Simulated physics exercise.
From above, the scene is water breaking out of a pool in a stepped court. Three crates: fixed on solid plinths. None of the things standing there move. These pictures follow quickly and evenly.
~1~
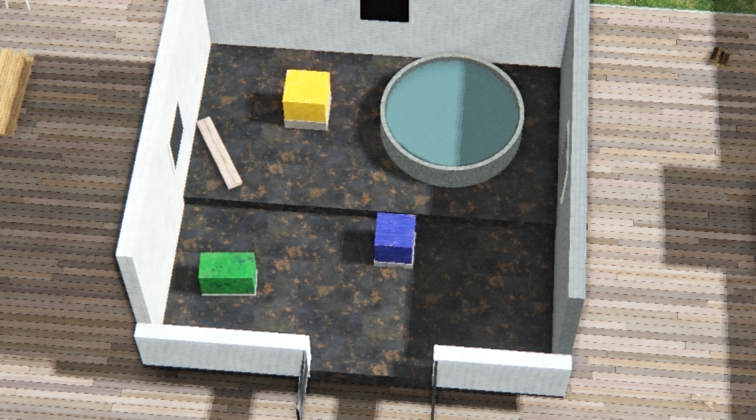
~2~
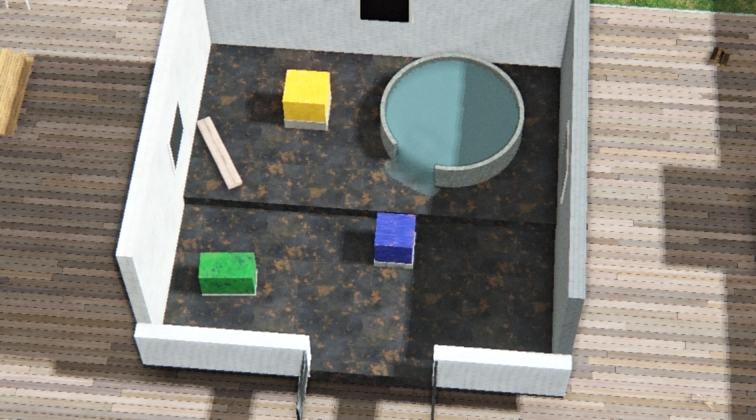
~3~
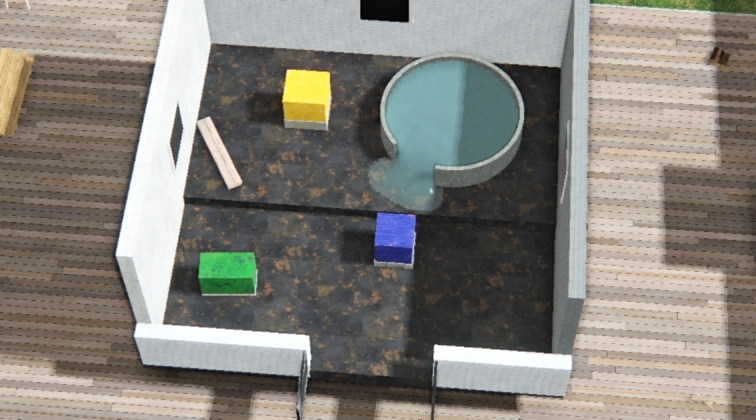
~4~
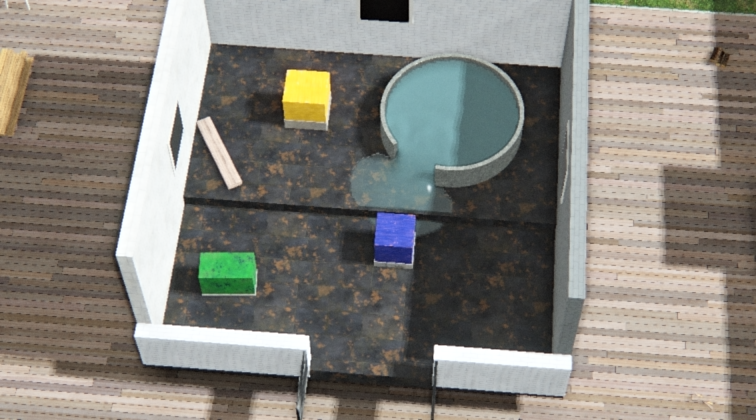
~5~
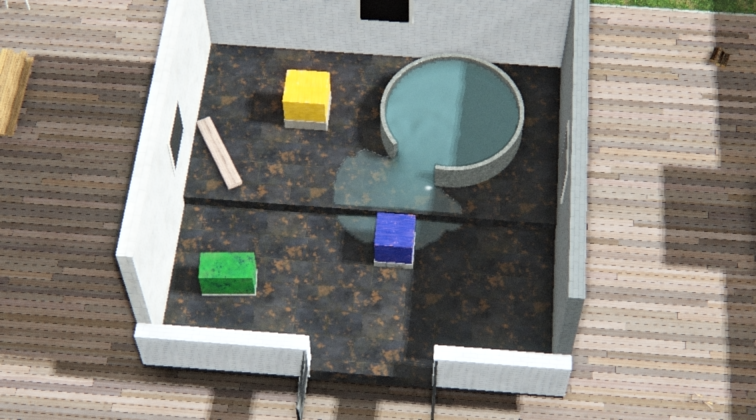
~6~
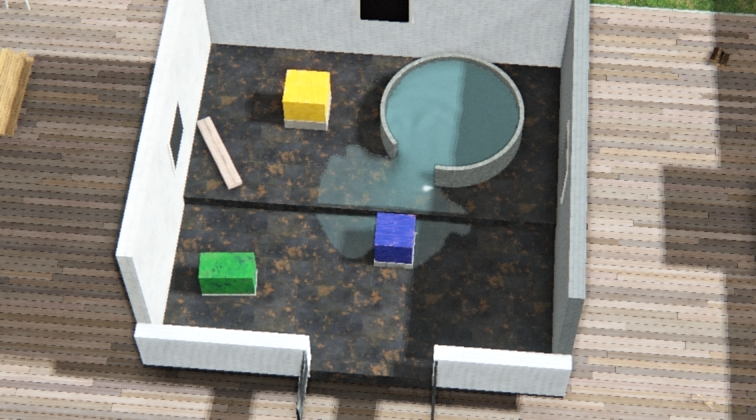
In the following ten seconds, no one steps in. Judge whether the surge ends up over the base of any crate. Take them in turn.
The green crate is not missed by the water this time; the yellow crate is missed by the water this time; the blue crate is not missed by the water this time.
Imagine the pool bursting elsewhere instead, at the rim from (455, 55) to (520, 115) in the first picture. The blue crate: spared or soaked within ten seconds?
Outcome noted - blue remains untouched.
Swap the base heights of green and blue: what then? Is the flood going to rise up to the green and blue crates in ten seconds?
With the swap, green is flooded while blue is flooded.
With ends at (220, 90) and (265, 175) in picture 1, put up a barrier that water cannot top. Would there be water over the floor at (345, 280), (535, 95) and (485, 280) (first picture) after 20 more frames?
One by one: Soaked, spared, soaked.
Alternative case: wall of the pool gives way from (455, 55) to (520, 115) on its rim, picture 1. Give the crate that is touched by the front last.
The green-painted one comes last.
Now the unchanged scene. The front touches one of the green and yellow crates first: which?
Answer: The one in green.
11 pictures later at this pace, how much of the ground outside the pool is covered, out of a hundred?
Some 40 in a hundred.
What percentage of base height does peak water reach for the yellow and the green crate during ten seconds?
Roughly 0 and 460 per cent respectively.
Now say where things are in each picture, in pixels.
The first frame shows still water in the pool at (452, 113).
In the second frame, water pours out at (414, 168) and has run to (433, 191).
In the third frame, the front is at (428, 209), out from the gap at (414, 169).
In the fourth frame, the front is at (365, 207), out from the gap at (414, 170).
In the fifth frame, the front is at (359, 235), out from the gap at (414, 169).
In the sixth frame, the front is at (347, 253), out from the gap at (414, 169).
A moment on, water covers 20 % of the floor; the green crate not reached, the yellow crate not reached, the blue crate water round its plinth.
Next, water covers 40 % of the floor; the green crate water round its plinth, the yellow crate not reached, the blue crate water round its plinth.
Then, water covers 50 % of the floor; the green crate water round its plinth, the yellow crate not reached, the blue crate water round its plinth.
Later, water covers 55 % of the floor; the green crate water round its plinth, the yellow crate water round its plinth, the blue crate water round its plinth.
In the end, water covers 60 % of the floor; the green crate was topped, the yellow crate stayed above the water, the blue crate was topped.
